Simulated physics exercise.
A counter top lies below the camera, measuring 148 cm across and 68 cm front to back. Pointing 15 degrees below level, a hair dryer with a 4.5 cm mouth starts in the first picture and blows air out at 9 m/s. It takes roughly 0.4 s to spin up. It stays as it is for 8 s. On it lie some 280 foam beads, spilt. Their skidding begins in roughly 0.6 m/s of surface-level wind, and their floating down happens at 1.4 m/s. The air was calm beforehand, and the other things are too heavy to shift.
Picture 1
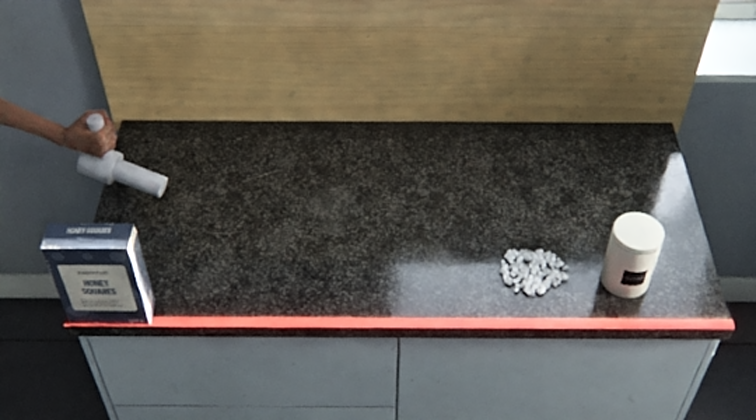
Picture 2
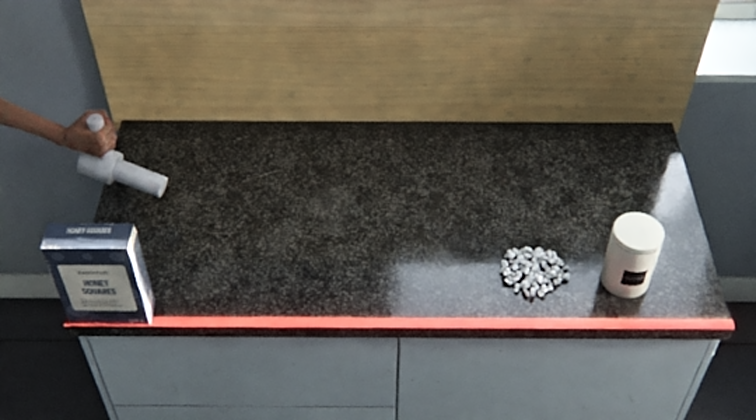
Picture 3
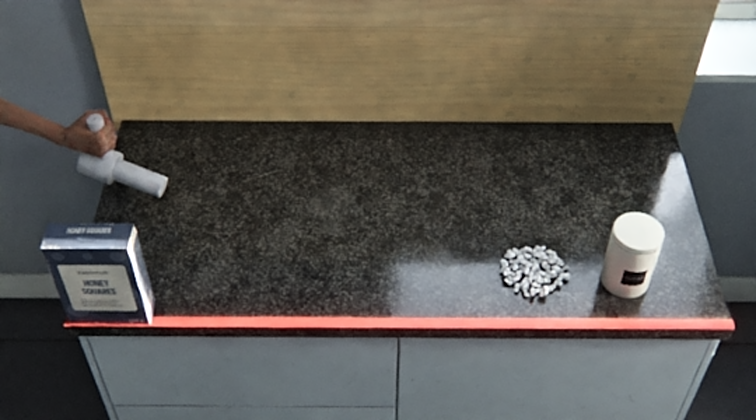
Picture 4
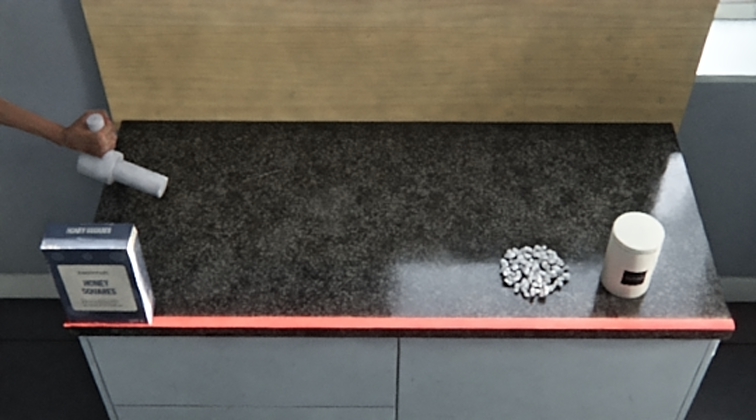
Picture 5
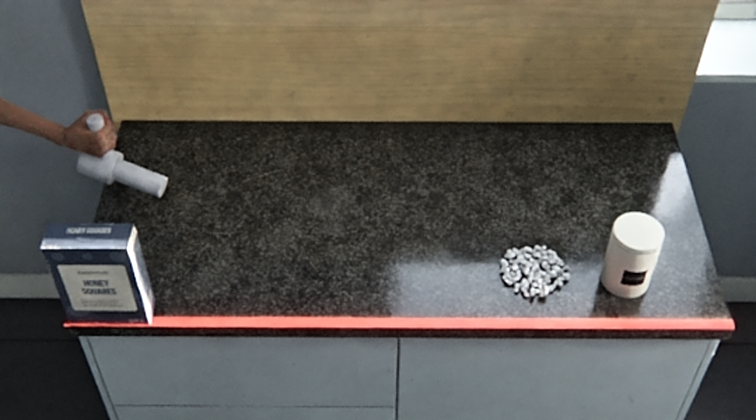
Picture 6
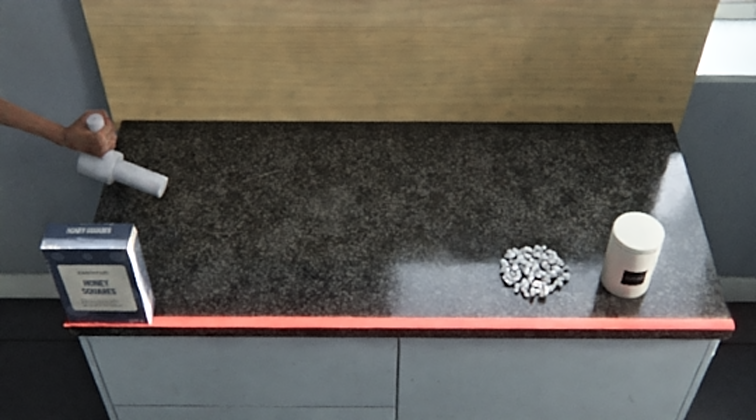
To begin with, a hand at the left holds a pale hair dryer pointed across a dark speckled counter, where a boxed carton, a small heap of whitish foam beads and a white jar sit near a red front edge. Through to the end, the hand stays put and the beads stay heaped, with nothing visibly shifting.
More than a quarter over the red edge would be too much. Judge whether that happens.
Judgement: It happens.
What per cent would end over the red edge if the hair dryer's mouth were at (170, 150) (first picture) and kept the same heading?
My estimate is close to 90 percent.
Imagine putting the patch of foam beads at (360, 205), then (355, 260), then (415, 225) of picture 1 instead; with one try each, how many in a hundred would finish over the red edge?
0, 80 and 2 in a hundred, respectively.
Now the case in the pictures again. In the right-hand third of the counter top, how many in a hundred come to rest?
About 2 percent.
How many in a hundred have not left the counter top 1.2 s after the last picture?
About 5 % remain.
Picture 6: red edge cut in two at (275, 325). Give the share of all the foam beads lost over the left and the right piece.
0 % left, 60 % right.
Then, 1.2 s after the last picture, 11 % are on the move or not yet settled, 61 % are over the red edge.
Then, 2.2 s after the last picture, 2 % are on the move or not yet settled, 63 % are over the red edge.
Then, 4.0 s after the last picture, 2 % are on the move or not yet settled, 63 % are over the red edge.
Then, 7.6 s after the last picture, at the end, 63 % are over the red edge.
